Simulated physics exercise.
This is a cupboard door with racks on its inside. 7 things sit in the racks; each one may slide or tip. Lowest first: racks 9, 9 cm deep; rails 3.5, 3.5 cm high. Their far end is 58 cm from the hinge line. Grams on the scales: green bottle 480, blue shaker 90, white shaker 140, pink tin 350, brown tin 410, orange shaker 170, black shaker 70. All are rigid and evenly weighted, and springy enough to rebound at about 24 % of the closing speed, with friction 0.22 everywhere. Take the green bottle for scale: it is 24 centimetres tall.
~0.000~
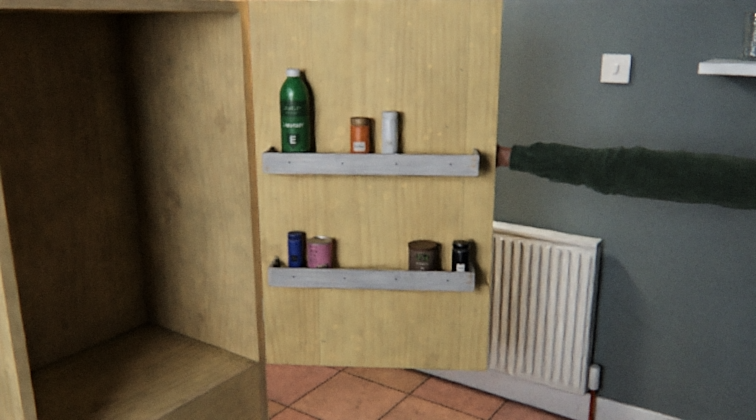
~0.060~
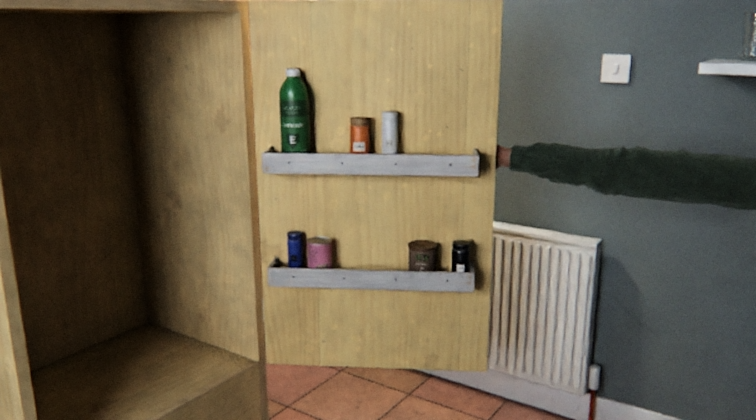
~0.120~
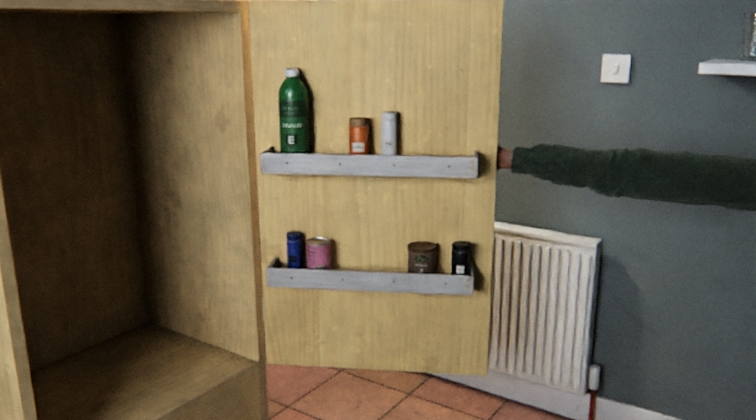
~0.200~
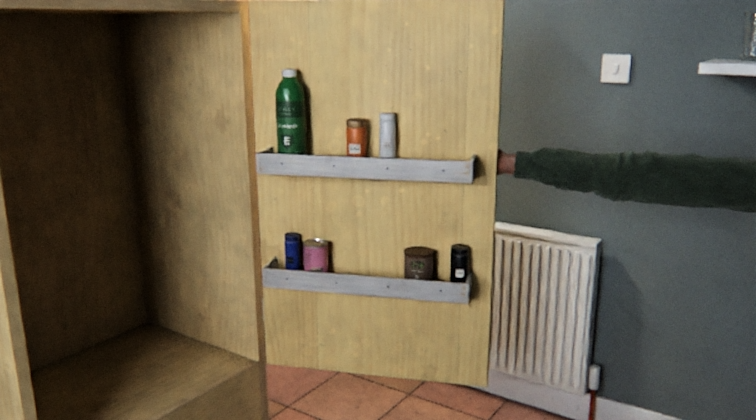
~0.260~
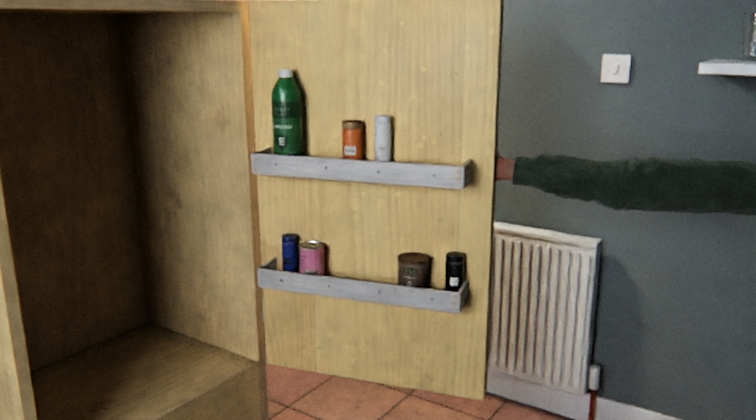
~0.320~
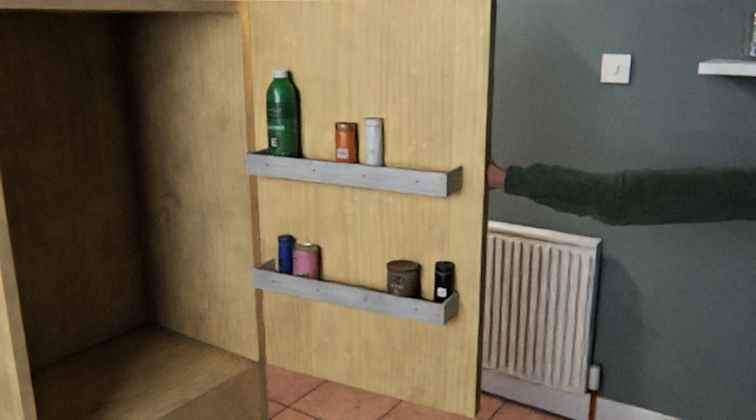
A green-sleeved arm slowly swings a wooden cupboard door, its two racks holding seven containers.
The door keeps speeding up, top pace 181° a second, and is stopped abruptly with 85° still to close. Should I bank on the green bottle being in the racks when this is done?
Yes, you can.
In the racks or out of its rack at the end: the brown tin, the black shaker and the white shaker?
At the end the brown tin remains on its base, the black shaker remains on its base and the white shaker leaves its base.
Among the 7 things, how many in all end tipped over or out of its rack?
In total, 3.
After 0.52 s, open by 85°; green bottle moved 2 cm near (266, 120); black shaker on its side; white shaker 53° off upright.
After 0.92 s, open by 85°; white shaker now out of its rack; black shaker 47° off upright; orange shaker 33° off upright.
In the end (1.6 s), out of its rack, white shaker; toppled in the racks, orange shaker and black shaker; the other 4 under 5 cm from the start. In the last view, green bottle near (267, 120).
